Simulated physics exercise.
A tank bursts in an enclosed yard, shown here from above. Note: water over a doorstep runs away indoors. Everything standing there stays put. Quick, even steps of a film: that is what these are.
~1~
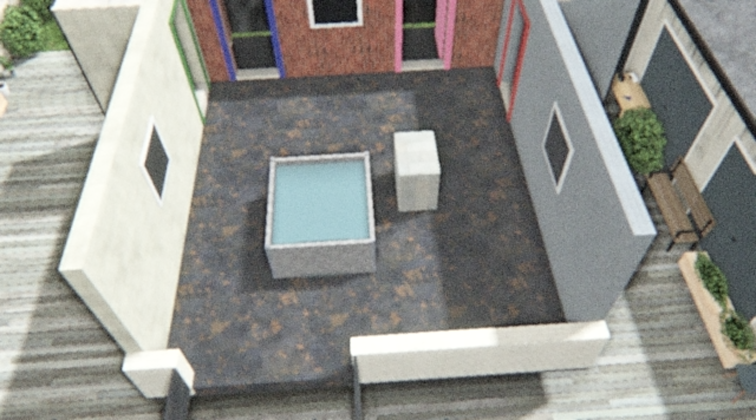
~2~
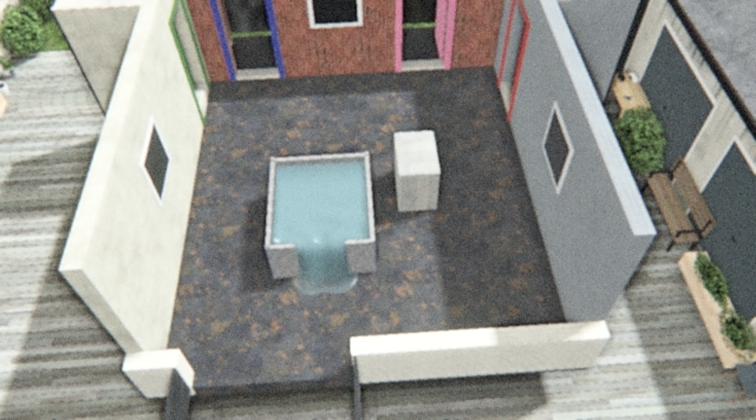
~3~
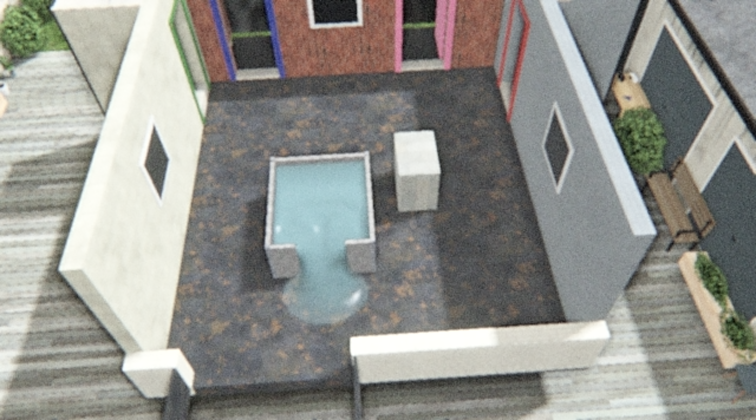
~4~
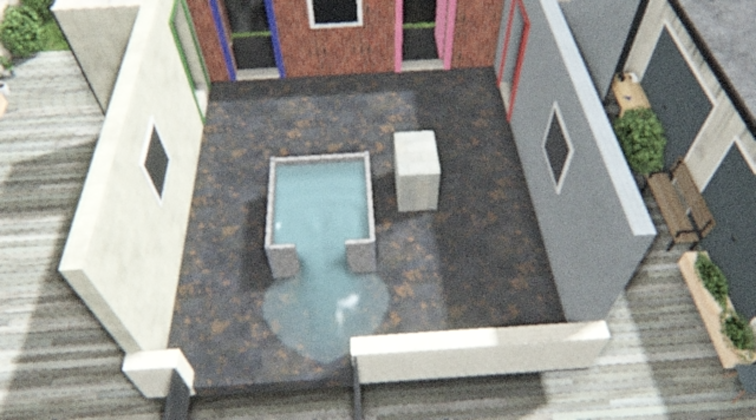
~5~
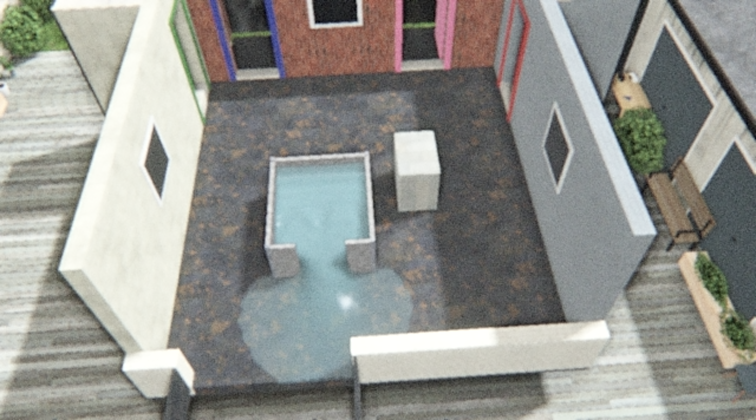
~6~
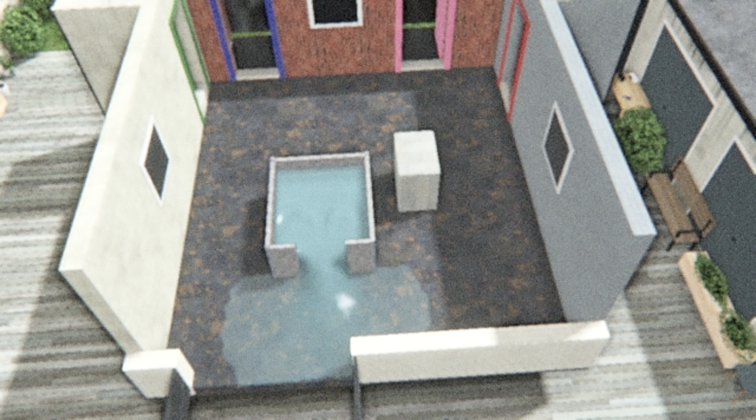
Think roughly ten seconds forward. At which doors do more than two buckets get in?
As I see it, the green door keeps the inflow to two buckets or less; the pink door keeps the inflow to two buckets or less; the red door keeps the inflow to two buckets or less; the blue door keeps the inflow to two buckets or less.
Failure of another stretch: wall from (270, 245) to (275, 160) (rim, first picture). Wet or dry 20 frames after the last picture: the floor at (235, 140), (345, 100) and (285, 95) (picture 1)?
Taking the points in order: Swamped, swamped and swamped.
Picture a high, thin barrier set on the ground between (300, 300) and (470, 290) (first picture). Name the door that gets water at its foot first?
First comes the red one.
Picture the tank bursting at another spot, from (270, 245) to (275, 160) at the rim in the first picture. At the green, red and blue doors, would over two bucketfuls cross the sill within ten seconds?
Green: Below the limit, red: Below the limit, blue: Above the limit.
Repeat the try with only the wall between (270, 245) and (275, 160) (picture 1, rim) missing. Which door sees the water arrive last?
Answer: The door marked red.
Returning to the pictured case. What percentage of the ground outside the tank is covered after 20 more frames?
About 30 per cent.
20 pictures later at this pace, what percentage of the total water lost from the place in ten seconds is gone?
Some 65 per cent.
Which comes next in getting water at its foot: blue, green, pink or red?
My answer: The red-painted one.
A moment on, water covers 15 % of the floor; the green door not reached, the pink door not reached, the red door not reached, the blue door not reached.
Next, water covers 20 % of the floor; the green door not reached, the pink door not reached, the red door not reached, the blue door not reached.
Then, water covers 30 % of the floor; the green door not reached, the pink door not reached, the red door not reached, the blue door not reached.
Later, water covers 45 % of the floor; the green door not reached, the pink door not reached, the red door wet at the sill, nothing in, the blue door not reached.
In the end, water covers 50 % of the floor; the green door not reached, the pink door wet at the sill, nothing in, the red door wet at the sill, nothing in, the blue door not reached.
